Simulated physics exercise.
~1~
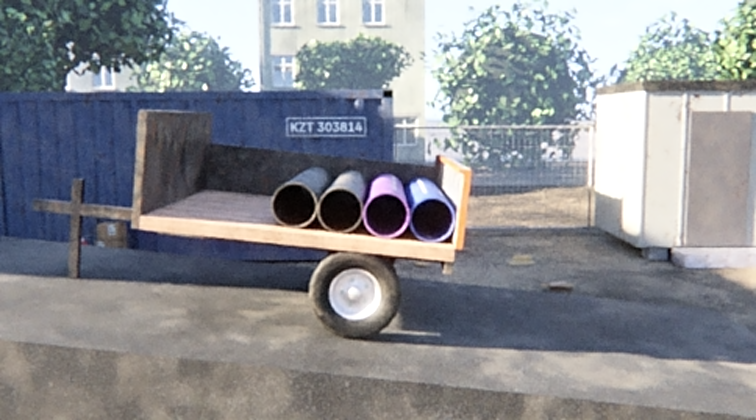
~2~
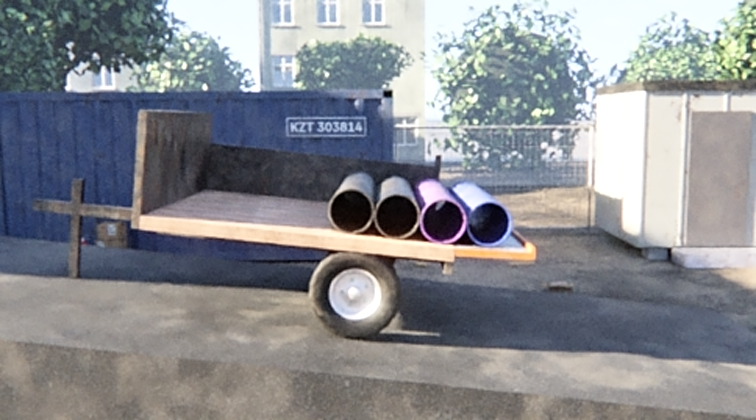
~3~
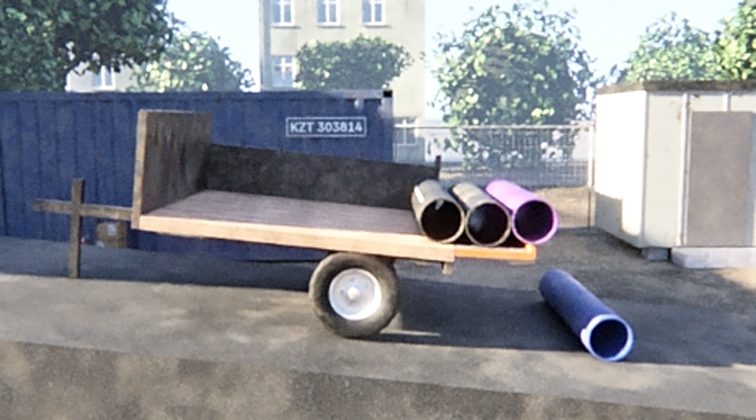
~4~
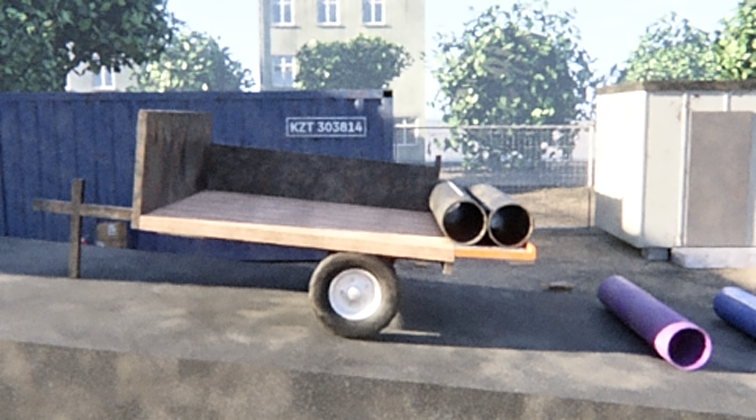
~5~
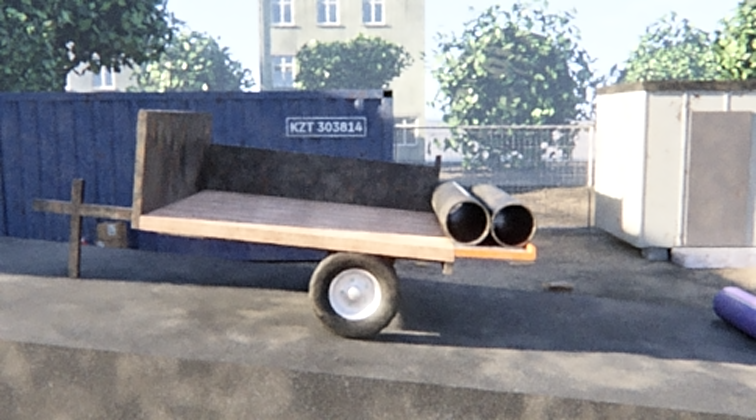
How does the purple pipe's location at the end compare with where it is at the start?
At the start the purple pipe lies on the trailer bed beside the other pipes, but by the end it is on the ground well to the right of the trailer, at the right edge of the view.
